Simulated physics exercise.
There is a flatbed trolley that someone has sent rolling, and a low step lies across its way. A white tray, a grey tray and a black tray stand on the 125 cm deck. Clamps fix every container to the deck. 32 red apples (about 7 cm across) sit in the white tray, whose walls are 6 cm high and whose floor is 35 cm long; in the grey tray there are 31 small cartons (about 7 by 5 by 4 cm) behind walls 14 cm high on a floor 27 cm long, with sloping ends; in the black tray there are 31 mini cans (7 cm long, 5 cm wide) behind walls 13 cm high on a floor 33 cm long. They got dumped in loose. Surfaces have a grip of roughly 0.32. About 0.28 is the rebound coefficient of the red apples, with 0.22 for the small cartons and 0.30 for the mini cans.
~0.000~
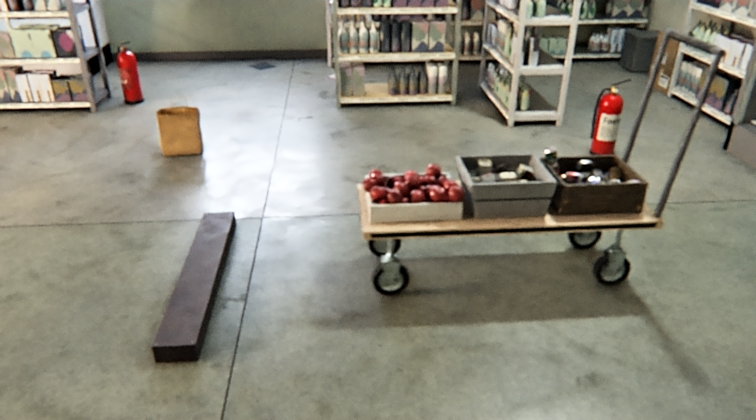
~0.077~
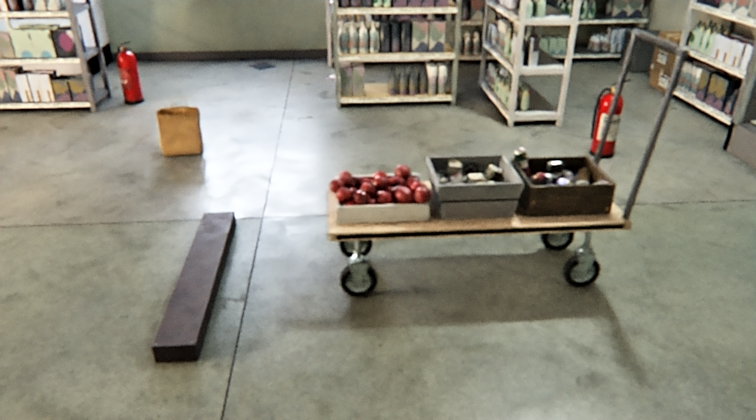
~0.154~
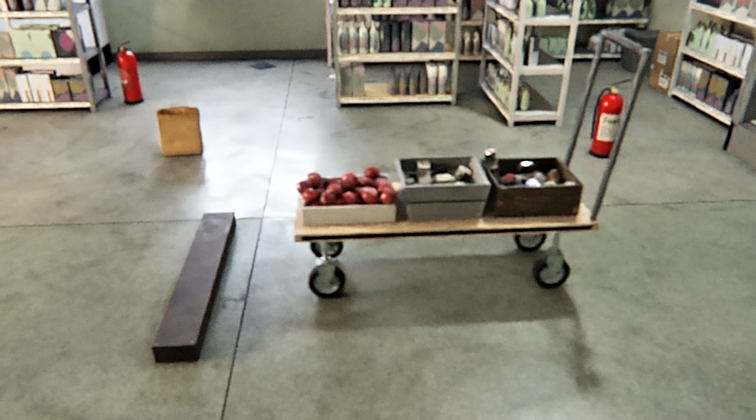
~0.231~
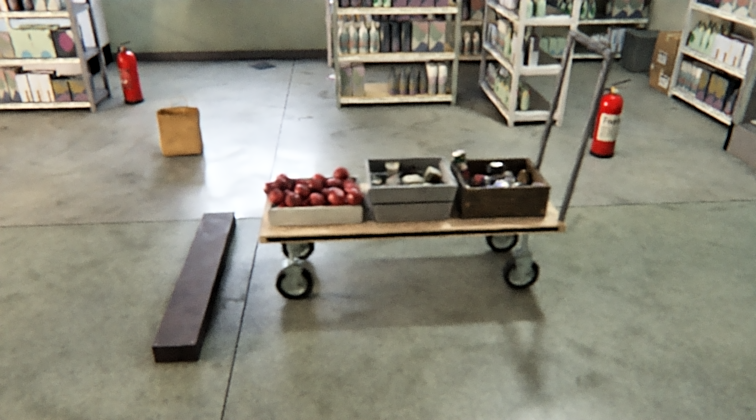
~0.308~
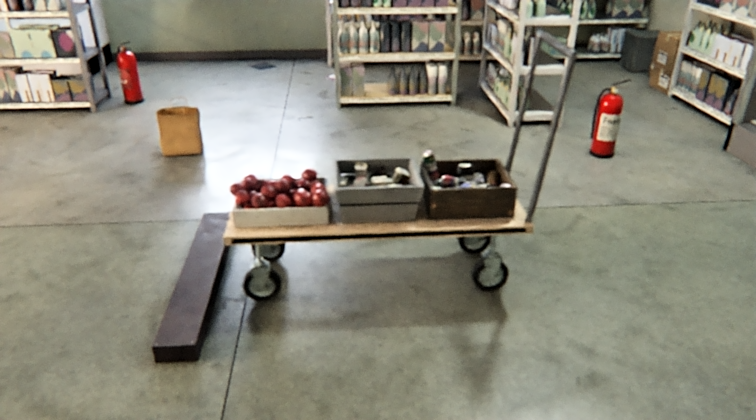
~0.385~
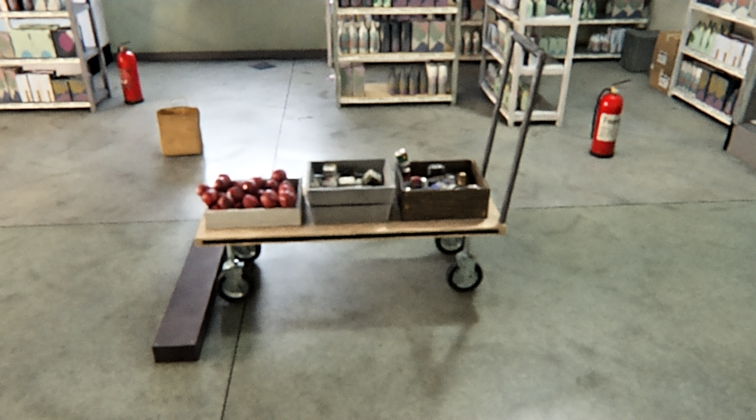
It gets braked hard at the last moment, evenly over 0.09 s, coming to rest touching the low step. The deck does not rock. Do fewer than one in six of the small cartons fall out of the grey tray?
Yes, fewer than one in six fall out.
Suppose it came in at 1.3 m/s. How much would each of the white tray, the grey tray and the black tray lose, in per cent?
In that case the white tray sheds 20 per cent of its load, the grey tray 0 per cent, and the black tray 0 per cent.
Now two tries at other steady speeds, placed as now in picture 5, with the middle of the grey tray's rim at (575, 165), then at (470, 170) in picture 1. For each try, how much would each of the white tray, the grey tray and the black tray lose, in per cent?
Per cent lost, first try then second - white tray: 50, 20; grey tray: 0, 0; black tray: 0, 0.
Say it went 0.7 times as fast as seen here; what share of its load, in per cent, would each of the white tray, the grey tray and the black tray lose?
White tray 20, grey tray 0, black tray 0 per cent.
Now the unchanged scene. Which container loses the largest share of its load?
That's the white tray.
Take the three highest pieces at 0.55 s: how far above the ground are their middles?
Roughly 50 centimetres.
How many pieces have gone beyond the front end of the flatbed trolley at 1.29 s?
Roughly 8 pieces.
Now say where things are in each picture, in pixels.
In the first picture (each is followed by its nearest rim corner in this view), grey tray, (474, 184); white tray, (374, 205); 68 cm short of the stop; none out.
The second picture shows grey tray, (440, 185); white tray, (340, 207); 54 cm short of the stop.
The third picture shows grey tray, (406, 186); white tray, (305, 208); 40 cm short of the stop.
The fourth picture shows grey tray, (372, 188); white tray, (271, 209); 27 cm short of the stop.
The fifth picture shows grey tray, (337, 189); white tray, (236, 210); 13 cm short of the stop.
The sixth picture shows grey tray, (309, 190); white tray, (207, 211); stopping; 1 out, the lowest apple at (204, 191).
After 0.43 s, white tray 30 in, 2 out, grey tray 31 in, 0 out and black tray 31 in, 0 out.
After 0.55 s, white tray 26 in, 6 out, grey tray 31 in, 0 out and black tray 30 in, 1 out.
After 0.78 s, white tray 24 in, 8 out, grey tray 31 in, 0 out and black tray 30 in, 1 out.
Final count (at 1.29 s), white tray 23 in, 9 out, grey tray 31 in, 0 out and black tray 30 in, 1 out. Asked share, 0 of 31, 0 per cent.
